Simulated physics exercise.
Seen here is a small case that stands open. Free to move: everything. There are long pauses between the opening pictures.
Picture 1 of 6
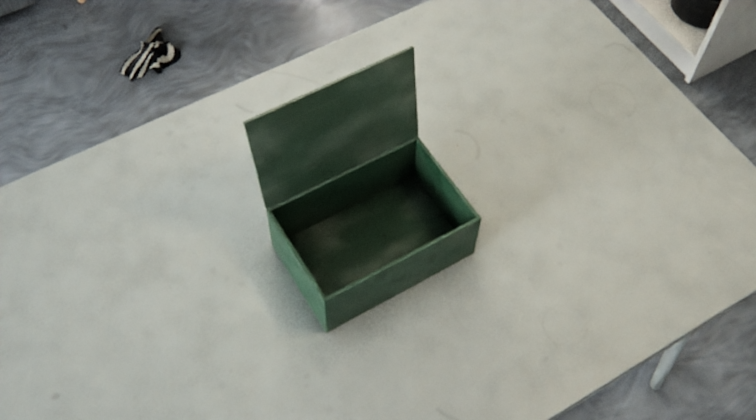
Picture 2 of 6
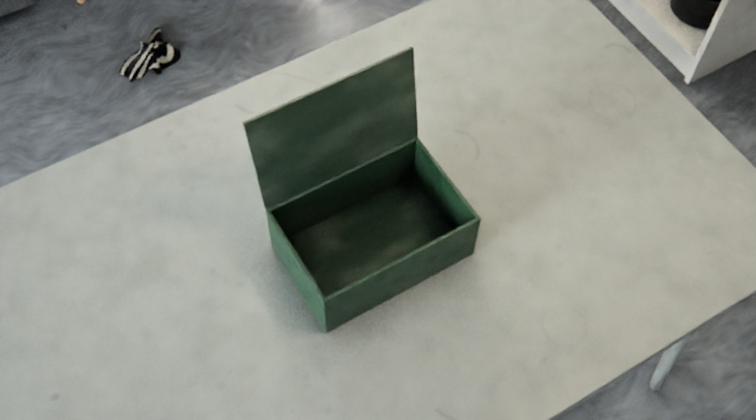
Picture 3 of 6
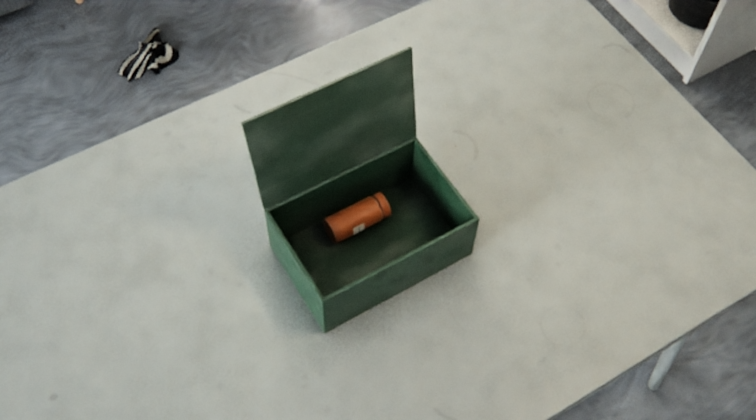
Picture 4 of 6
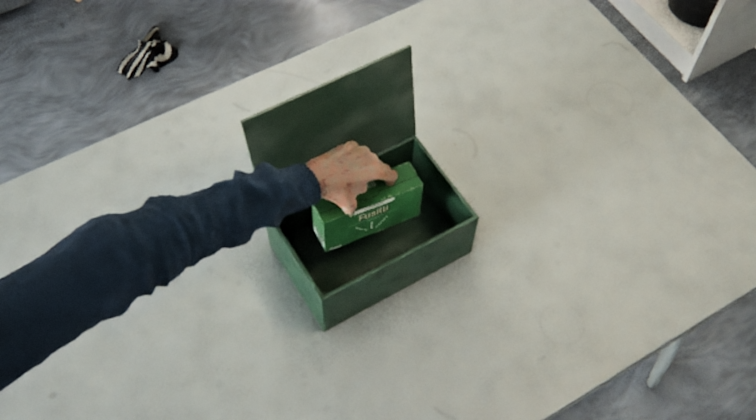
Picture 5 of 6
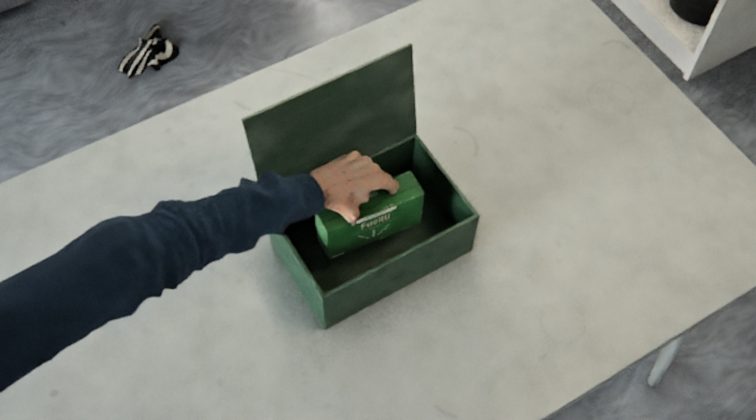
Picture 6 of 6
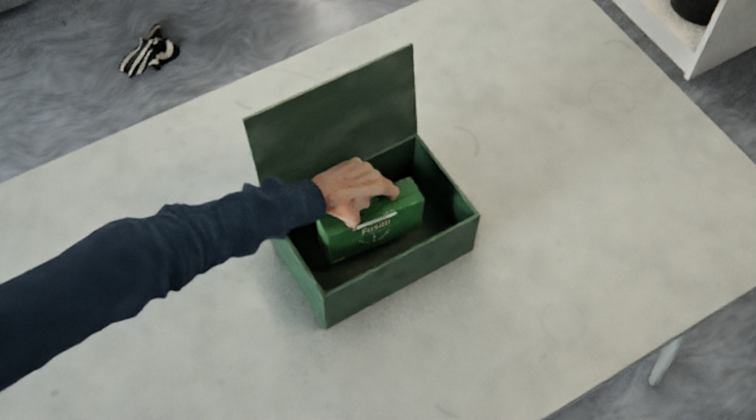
An orange shaker appears inside the empty, open green case on the table. Later, a hand in a dark blue sleeve reaches in from the left, holding a green packet over the case, and the shaker is no longer visible. The hand lowers the packet slightly into the case.
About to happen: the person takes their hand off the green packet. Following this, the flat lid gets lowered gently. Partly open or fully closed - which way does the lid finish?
Fully closed.
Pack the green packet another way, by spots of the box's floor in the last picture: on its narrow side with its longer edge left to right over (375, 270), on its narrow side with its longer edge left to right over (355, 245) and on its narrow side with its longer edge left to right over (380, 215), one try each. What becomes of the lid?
In the first case it shuts flat; in the second case it closes; in the third case it sits on the rim.
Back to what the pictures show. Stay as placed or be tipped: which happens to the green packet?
Result: It remains as it was set.
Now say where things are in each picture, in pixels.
The last thing is not in view yet, in the first frame.
The last thing is not in view yet, in the second frame.
The last thing is not in view yet; orange shaker (357, 218), in the third frame.
On its way; green packet (367, 207), in the fourth frame.
On its way; green packet (369, 216), in the fifth frame.
In place under the hand; green packet (370, 221), in the sixth frame.
Then, 1.30 s on from there, lid 78° above the rim; green packet shifted a little near (370, 237).
Then, 1.80 s on from there, lid 39° above the rim; green packet shifted a little near (370, 237).
In the end, lid shut; moved from the start, green packet; orange shaker unmoved. At the end, from the last picture's camera, green packet near (370, 237).
